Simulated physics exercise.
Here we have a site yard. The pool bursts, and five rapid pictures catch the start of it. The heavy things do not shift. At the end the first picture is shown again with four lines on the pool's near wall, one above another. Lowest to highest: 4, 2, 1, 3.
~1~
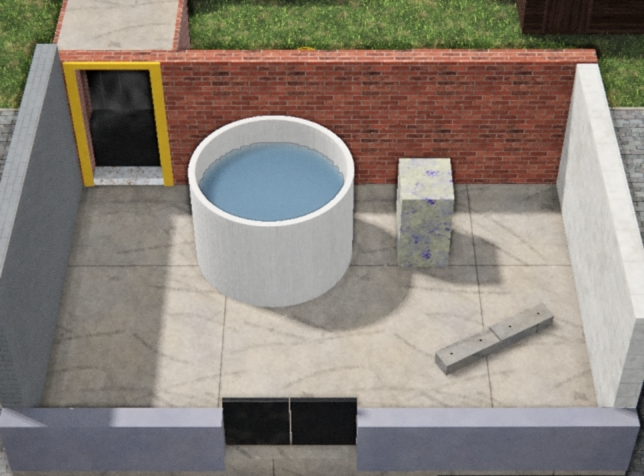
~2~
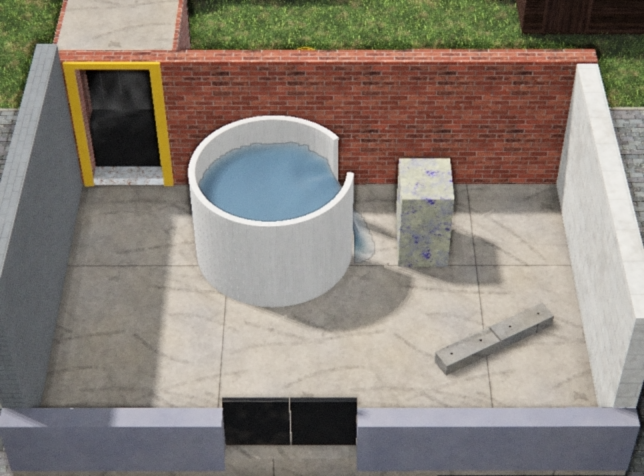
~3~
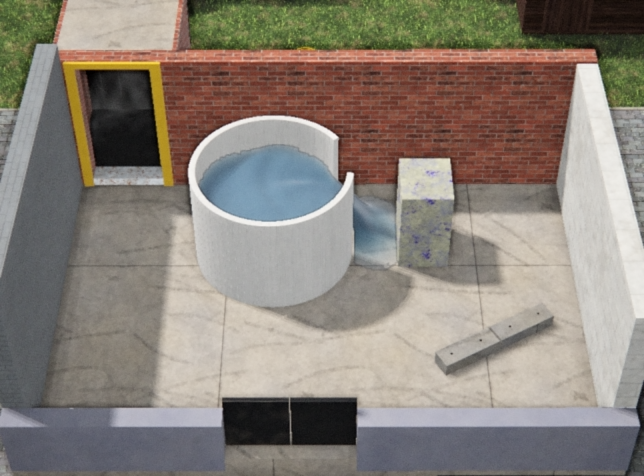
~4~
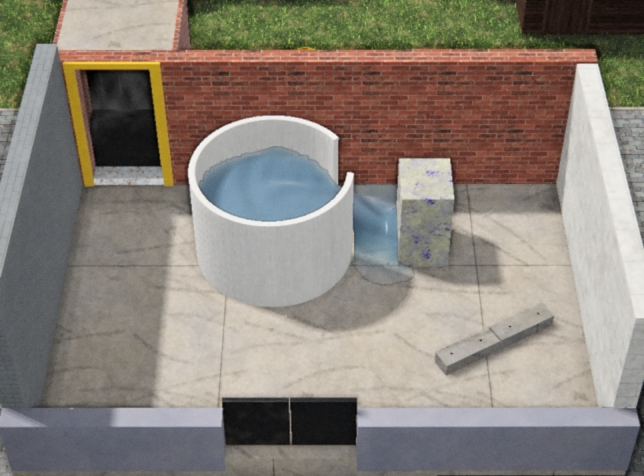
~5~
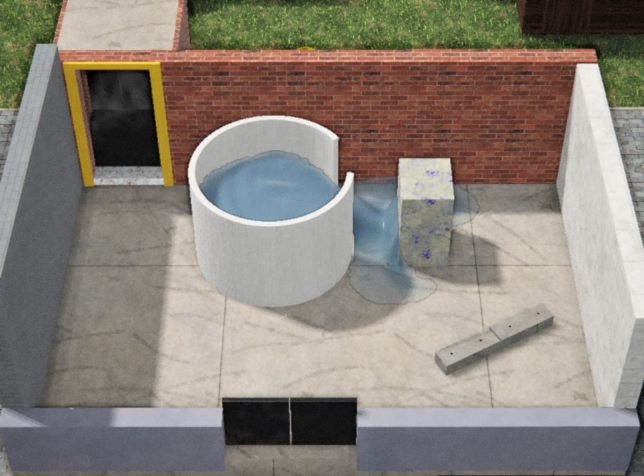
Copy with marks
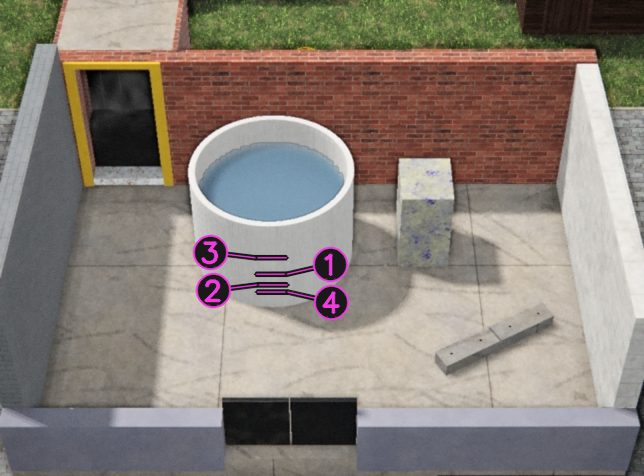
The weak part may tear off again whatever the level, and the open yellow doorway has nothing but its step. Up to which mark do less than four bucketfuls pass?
I would pick level 3.
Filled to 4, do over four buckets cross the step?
No, not at all.
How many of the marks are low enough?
All of the four.
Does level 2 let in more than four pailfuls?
No, that is safe.
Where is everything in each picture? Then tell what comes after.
Water in the pool at rest, its middle at (272, 190); foot of the yellow doorway at (129, 185); shut gate at (290, 405).
Water covers 1 % of the ground and shows as far out as (356, 259).
Water covers 3 % of the ground and shows as far out as (383, 206).
Water covers 6 % of the ground and shows as far out as (373, 190).
Water covers 9 % of the ground and shows as far out as (417, 284).
On the marked copy, 1 at (271, 274); 2 at (272, 284); 3 at (270, 257); 4 at (272, 291); from the bottom up 4, 2, 1, 3.
For level 1, nothing gets over.
For level 2, nothing gets over.
For level 3, a bucket or two gets in.
For level 4, nothing gets over.
